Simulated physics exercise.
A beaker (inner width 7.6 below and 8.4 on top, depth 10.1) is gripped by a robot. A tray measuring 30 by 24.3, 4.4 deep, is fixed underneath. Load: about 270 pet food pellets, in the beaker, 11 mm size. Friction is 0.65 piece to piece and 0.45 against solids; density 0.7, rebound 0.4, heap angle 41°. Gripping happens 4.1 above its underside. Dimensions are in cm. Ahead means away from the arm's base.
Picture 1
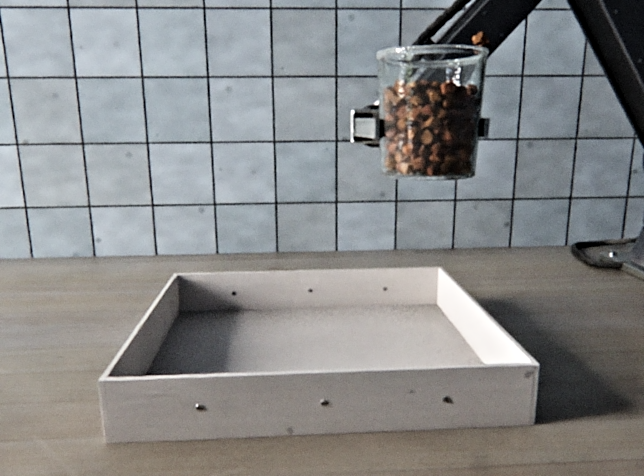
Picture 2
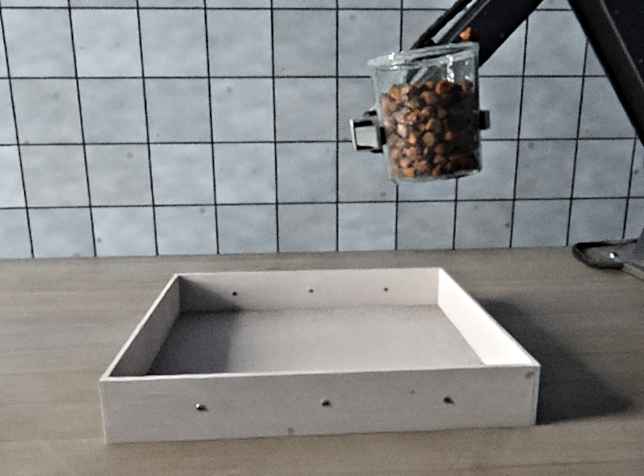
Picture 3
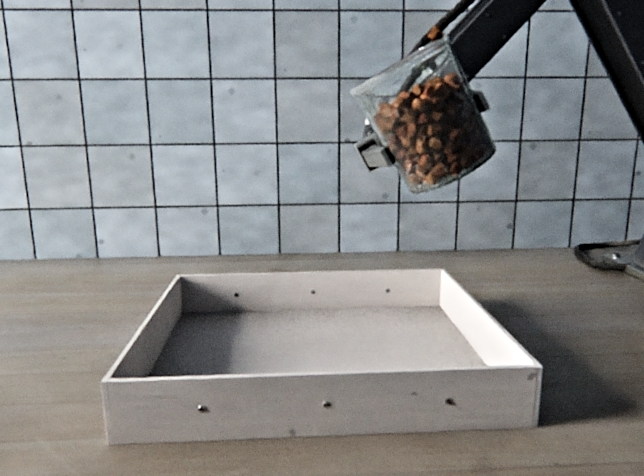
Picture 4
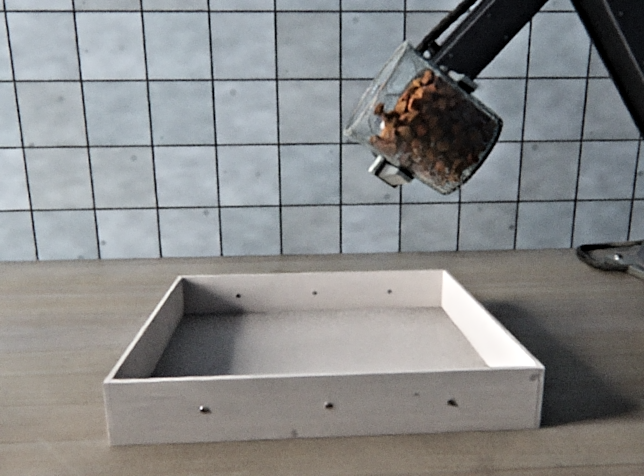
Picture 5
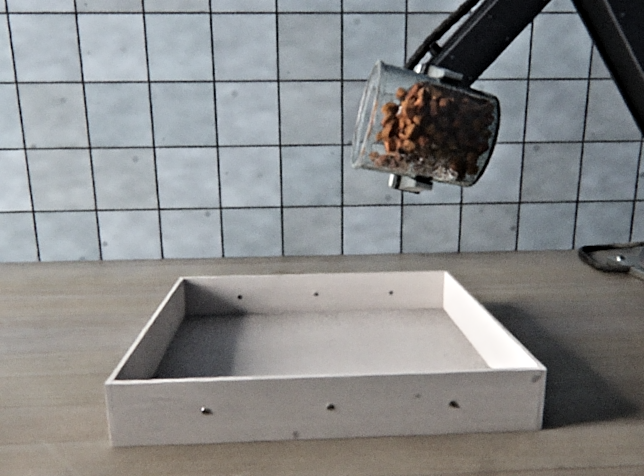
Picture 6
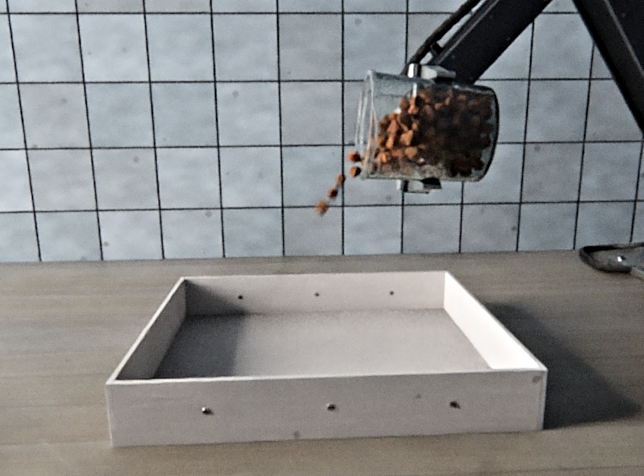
A clear glass beaker of brown pellets, gripped by a black robot arm at the upper right, tilts steadily leftward until it lies nearly on its side, and a few pellets drop from its mouth. Below it, a shallow, empty, whitish tray rests on a grey-brown wooden surface. The view is from the front and slightly above, nearly still, against a blue-grey tiled wall.
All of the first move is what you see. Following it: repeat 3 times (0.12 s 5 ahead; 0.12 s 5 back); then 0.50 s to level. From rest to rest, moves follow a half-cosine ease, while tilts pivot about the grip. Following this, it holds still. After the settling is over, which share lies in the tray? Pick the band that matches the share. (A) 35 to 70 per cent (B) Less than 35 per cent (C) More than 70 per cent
(C) More than 70 per cent.
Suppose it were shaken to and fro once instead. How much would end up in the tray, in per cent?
It would then be around 55 per cent.
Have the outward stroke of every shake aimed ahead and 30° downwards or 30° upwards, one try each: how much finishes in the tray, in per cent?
First try some 55 %, second try some 95 %.
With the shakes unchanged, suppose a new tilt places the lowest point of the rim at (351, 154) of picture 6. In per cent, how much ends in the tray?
Roughly 50 percent, give or take.
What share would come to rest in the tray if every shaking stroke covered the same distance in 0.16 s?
It would be some 70 %.
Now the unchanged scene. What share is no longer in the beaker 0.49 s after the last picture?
Roughly 70 percent is out.
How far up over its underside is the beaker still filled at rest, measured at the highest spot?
3.0 cm.
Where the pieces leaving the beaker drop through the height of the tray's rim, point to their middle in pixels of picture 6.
Estimated centre around (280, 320) in pixels.
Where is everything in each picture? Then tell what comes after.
In the first frame, the beaker middle at (429, 117), level; upper third of the load around (430, 98), from x 390 to 485, top at y 40; 268 in the beaker.
In the second frame, the beaker middle at (428, 117), tilted 8° forward; upper third of the load around (429, 98), from x 385 to 475, top at y 35.
In the third frame, the beaker middle at (426, 120), tilted 29° forward; upper third of the load around (431, 102), from x 380 to 485, top at y 35.
In the fourth frame, the beaker middle at (424, 124), tilted 56° forward; upper third of the load around (428, 105), from x 375 to 490, top at y 75.
In the fifth frame, the beaker middle at (424, 129), tilted 77° forward; upper third of the load around (435, 109), from x 370 to 485, top at y 90.
In the sixth frame, the beaker middle at (425, 131), tilted 85° forward; upper third of the load around (440, 114), from x 320 to 485, top at y 95; 265 in the beaker, 3 in flight or on a rim.
Then, 0.49 s on, tilted 85° forward, highest piece 21 above the table; 147 in the tray, 79 in the beaker, 42 in flight or on a rim.
Then, 0.98 s on, tilted 41° forward, highest piece 24 above the table; 234 in the tray, 34 in the beaker.
Then, 1.42 s on, level, highest piece 20 above the table; 234 in the tray, 34 in the beaker.
Then, 2.47 s on, level, highest piece 20 above the table; 234 in the tray, 34 in the beaker.
In the end, 234 in the tray, 34 in the beaker. That is 87 % in the tray.
